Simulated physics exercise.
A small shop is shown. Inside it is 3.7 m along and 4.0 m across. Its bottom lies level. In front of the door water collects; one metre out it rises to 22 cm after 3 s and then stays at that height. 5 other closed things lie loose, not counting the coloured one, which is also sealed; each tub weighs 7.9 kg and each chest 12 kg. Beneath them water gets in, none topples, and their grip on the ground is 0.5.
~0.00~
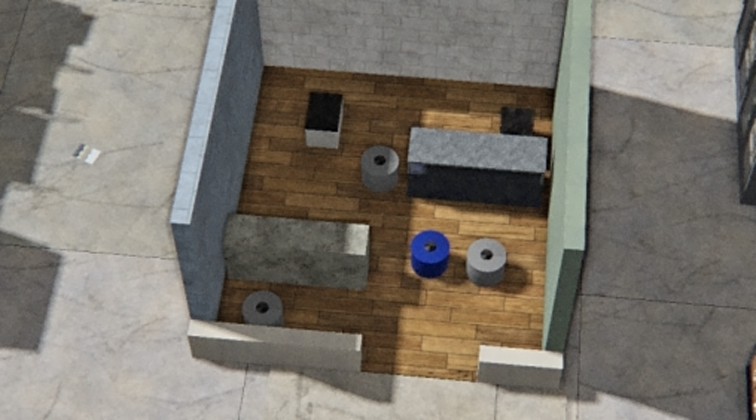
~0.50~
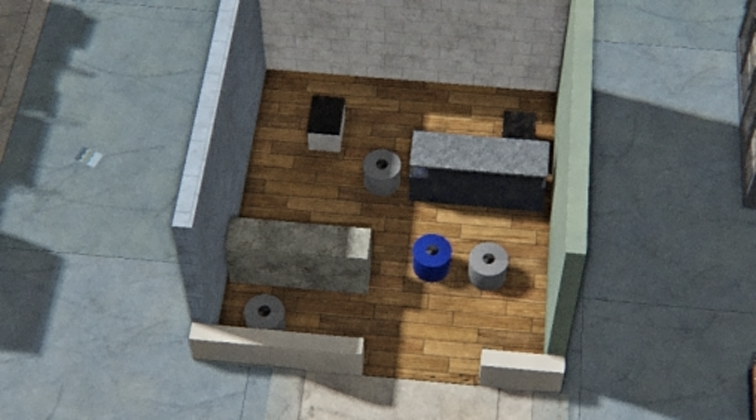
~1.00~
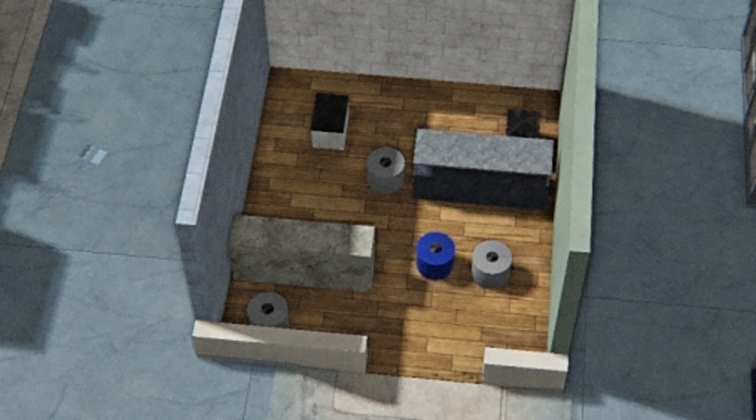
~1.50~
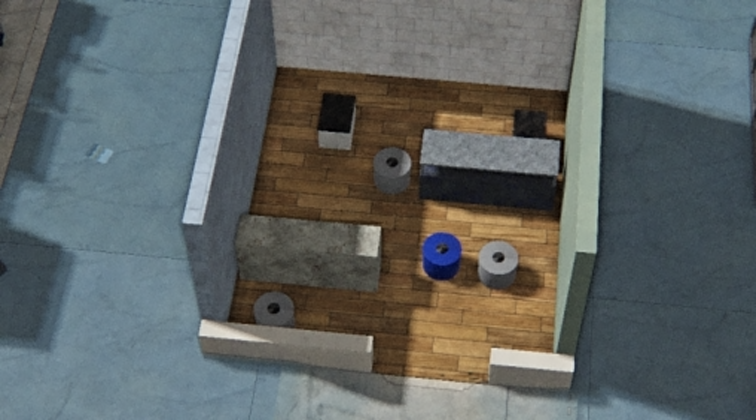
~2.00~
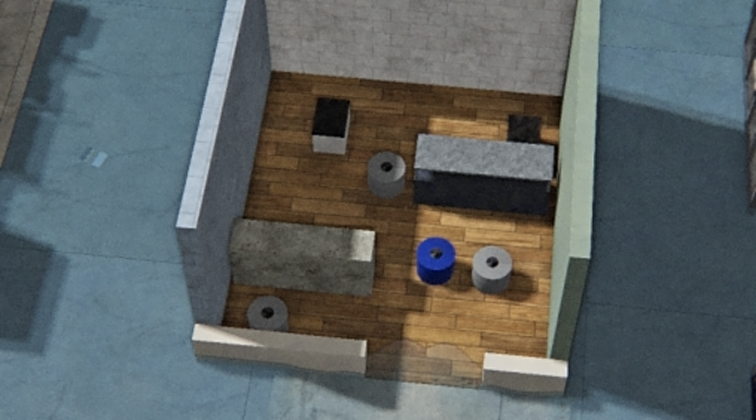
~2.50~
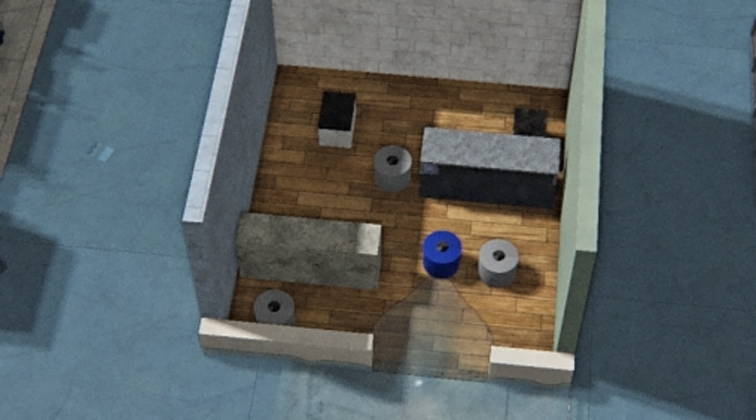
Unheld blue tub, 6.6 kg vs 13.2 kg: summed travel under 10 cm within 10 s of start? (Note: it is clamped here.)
Winning option: None.
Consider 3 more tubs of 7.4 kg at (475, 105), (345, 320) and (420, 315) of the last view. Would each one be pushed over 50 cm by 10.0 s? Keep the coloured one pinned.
Taking them in turn, the first is inside the line, the second inside the line and the third beyond the line.
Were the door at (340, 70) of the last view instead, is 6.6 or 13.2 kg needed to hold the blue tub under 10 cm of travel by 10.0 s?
Under that setup, neither option succeeds.
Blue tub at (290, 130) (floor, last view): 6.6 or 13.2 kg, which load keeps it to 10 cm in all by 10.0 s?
Outcome - failure with both.
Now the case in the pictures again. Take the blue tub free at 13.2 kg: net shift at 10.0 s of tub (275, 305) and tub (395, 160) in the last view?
In turn: 50 cm, 120 cm.
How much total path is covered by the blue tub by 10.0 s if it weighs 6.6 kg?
350 cm, roughly.
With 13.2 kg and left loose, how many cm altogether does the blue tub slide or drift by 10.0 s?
About 350 cm.
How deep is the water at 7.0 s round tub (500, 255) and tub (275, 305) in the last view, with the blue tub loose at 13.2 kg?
Roughly 10 and 6 cm.
After 3.5 s the blue tub would be 48 cm from its start with 6.6 kg and 19 cm from its start with 13.2 kg; 6 cm of water round it then.
After 4.5 s the blue tub would be 65 cm from its start with 6.6 kg and 68 cm from its start with 13.2 kg; 11 cm of water round it then.
After 7.0 s the blue tub would be 45 cm from its start with 6.6 kg and 50 cm from its start with 13.2 kg; 15 cm of water round it then.
After 10.0 s the blue tub would be 242 cm from its start with 6.6 kg and 219 cm from its start with 13.2 kg; 10 cm of water round it then.
